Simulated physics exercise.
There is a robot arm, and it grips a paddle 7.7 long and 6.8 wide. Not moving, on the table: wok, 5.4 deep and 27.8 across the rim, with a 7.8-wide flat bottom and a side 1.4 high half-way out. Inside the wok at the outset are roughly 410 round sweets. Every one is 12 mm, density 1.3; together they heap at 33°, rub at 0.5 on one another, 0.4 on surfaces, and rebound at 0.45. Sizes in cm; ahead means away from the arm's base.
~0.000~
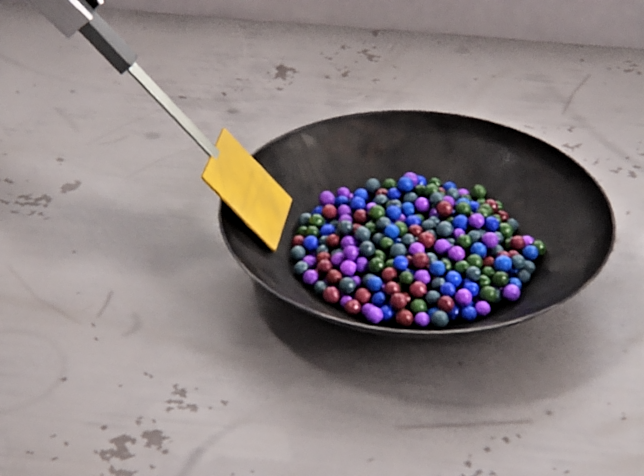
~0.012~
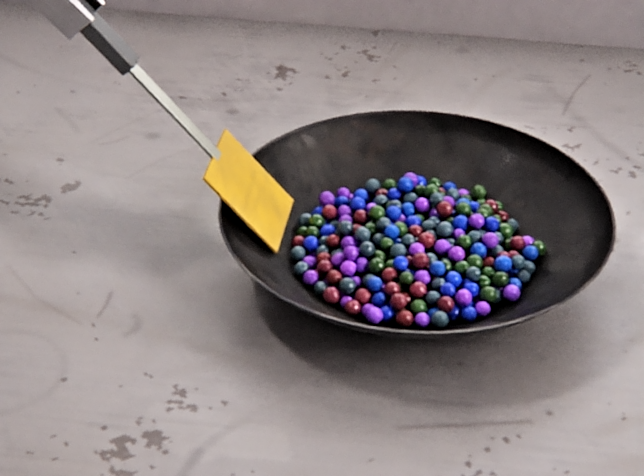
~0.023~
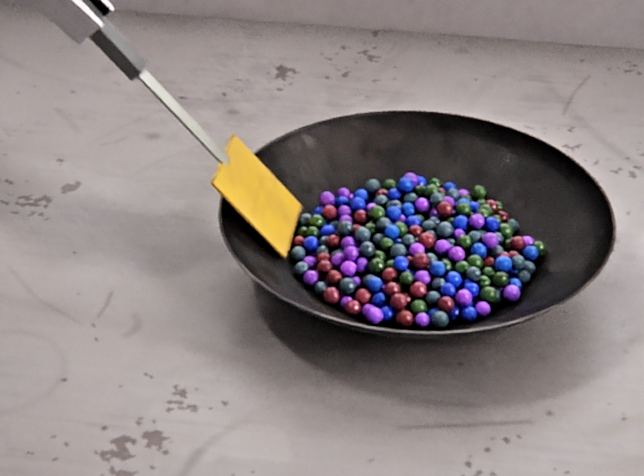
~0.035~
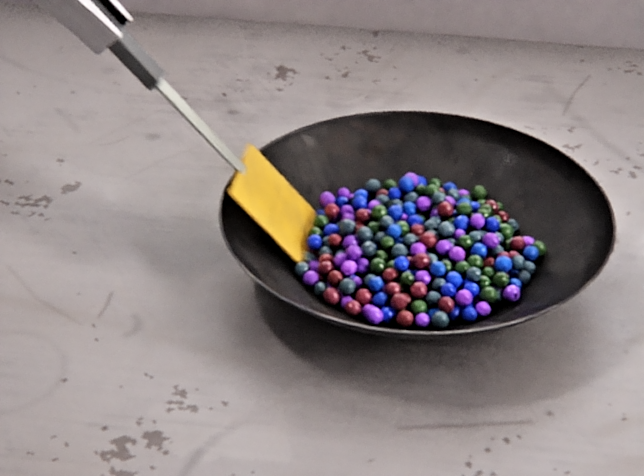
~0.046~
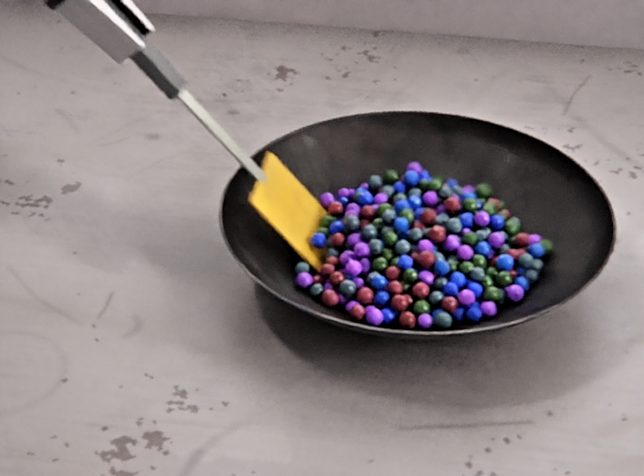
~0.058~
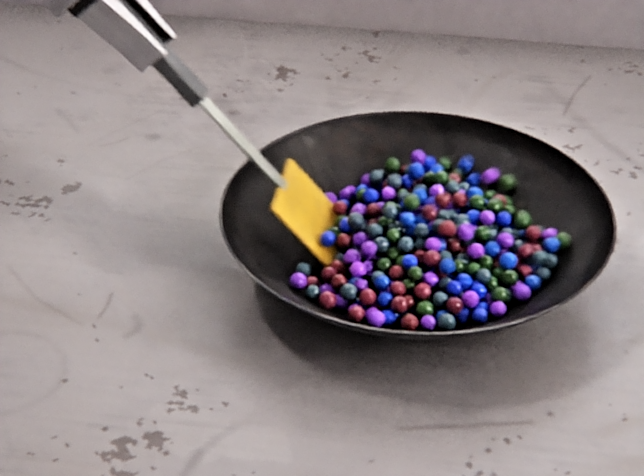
A robot arm lowers a yellow paddle into a black wok and pushes colourful balls rightward.
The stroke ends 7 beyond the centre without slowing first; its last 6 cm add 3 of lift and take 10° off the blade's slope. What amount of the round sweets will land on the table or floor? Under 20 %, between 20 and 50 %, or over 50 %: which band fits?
The band that fits is between 20 and 50 %.
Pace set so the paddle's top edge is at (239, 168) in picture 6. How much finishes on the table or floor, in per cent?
Roughly 0 per cent.
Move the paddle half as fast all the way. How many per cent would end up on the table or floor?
Estimated result: Some 0 %.
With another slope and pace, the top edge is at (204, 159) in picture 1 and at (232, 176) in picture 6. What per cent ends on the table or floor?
Off the vessel, on the table or floor: Some 0 percent.
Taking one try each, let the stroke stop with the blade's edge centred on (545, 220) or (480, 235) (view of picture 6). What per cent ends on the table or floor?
40 % and 15 %.
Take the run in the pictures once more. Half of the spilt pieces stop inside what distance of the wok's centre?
Roughly 32 cm from the middle.
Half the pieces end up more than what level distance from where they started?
Near 6 cm, measured level.
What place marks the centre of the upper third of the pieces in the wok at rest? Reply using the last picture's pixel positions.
I'd say around pixel (519, 260).
After 0.09 s, sloping 49°, highest piece 9 above the table; 414 in the wok.
After 0.12 s, sloping 46°, highest piece 11 above the table; 404 in the wok, 10 on the blade or in flight.
After 0.33 s, sloping 39°, highest piece 14 above the table; 297 in the wok, 83 on the table or floor, 34 on the blade or in flight.
After 1.38 s, sloping 39°, highest piece 5 above the table; 297 in the wok, 117 on the table or floor.
In the end, 297 in the wok, 117 on the table or floor. That is 28 % on the table or floor.
